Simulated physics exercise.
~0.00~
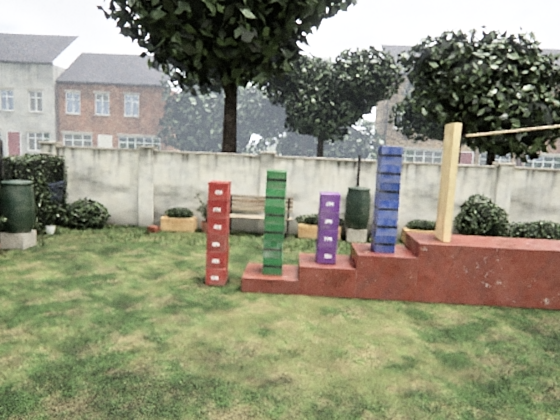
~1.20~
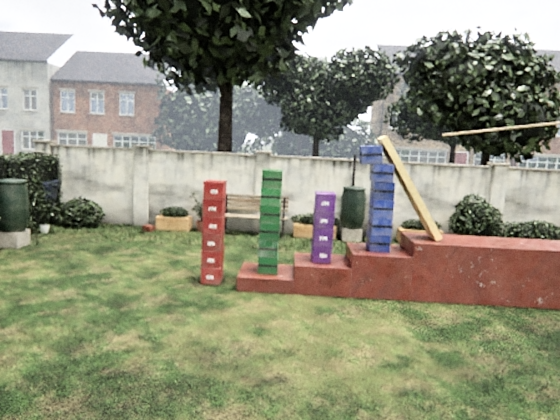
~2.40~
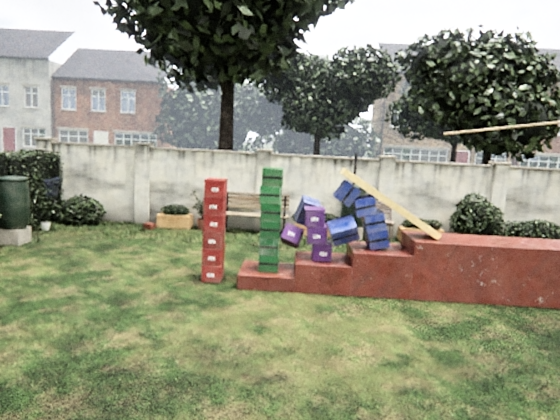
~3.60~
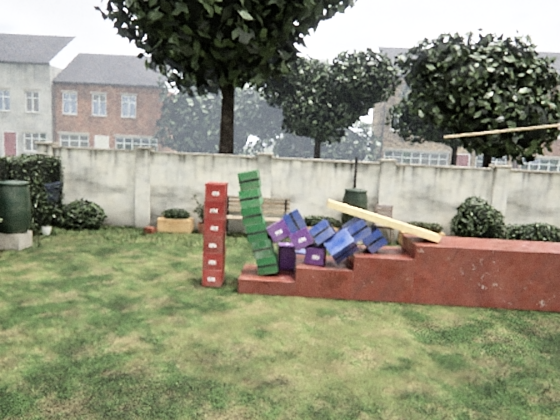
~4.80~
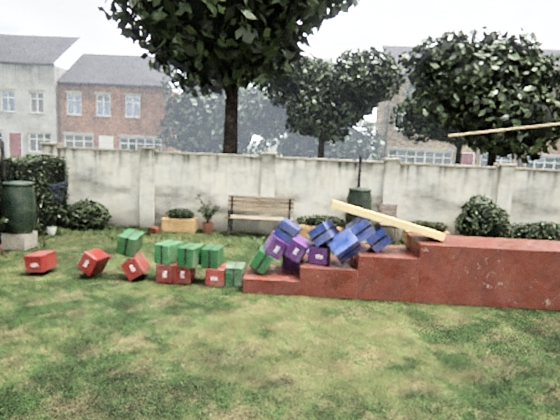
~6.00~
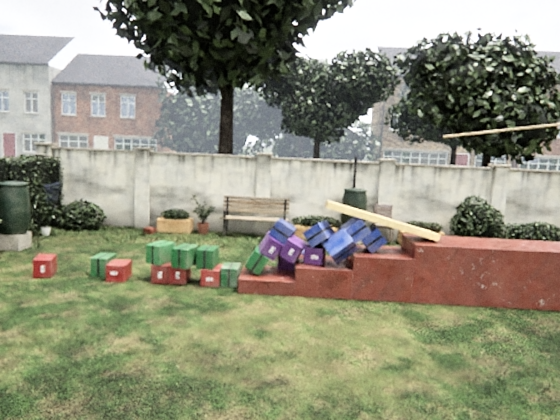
In a grassy yard backed by a pale wall, trees and brick houses, a slightly swaying camera looks across at red steps descending to the left. Stacks of red, green, purple and blue lidded totes stand in a row from the lawn up the steps, with an upright wooden board to their right. The board tips left into the blue stack, which topples onto the purple one. The purple totes collapse against the green stack, which leans and falls, and the red stack goes down too. Finally, red and green totes lie strewn leftward across the grass, while purple and blue ones rest heaped on the steps beside the slanting board.
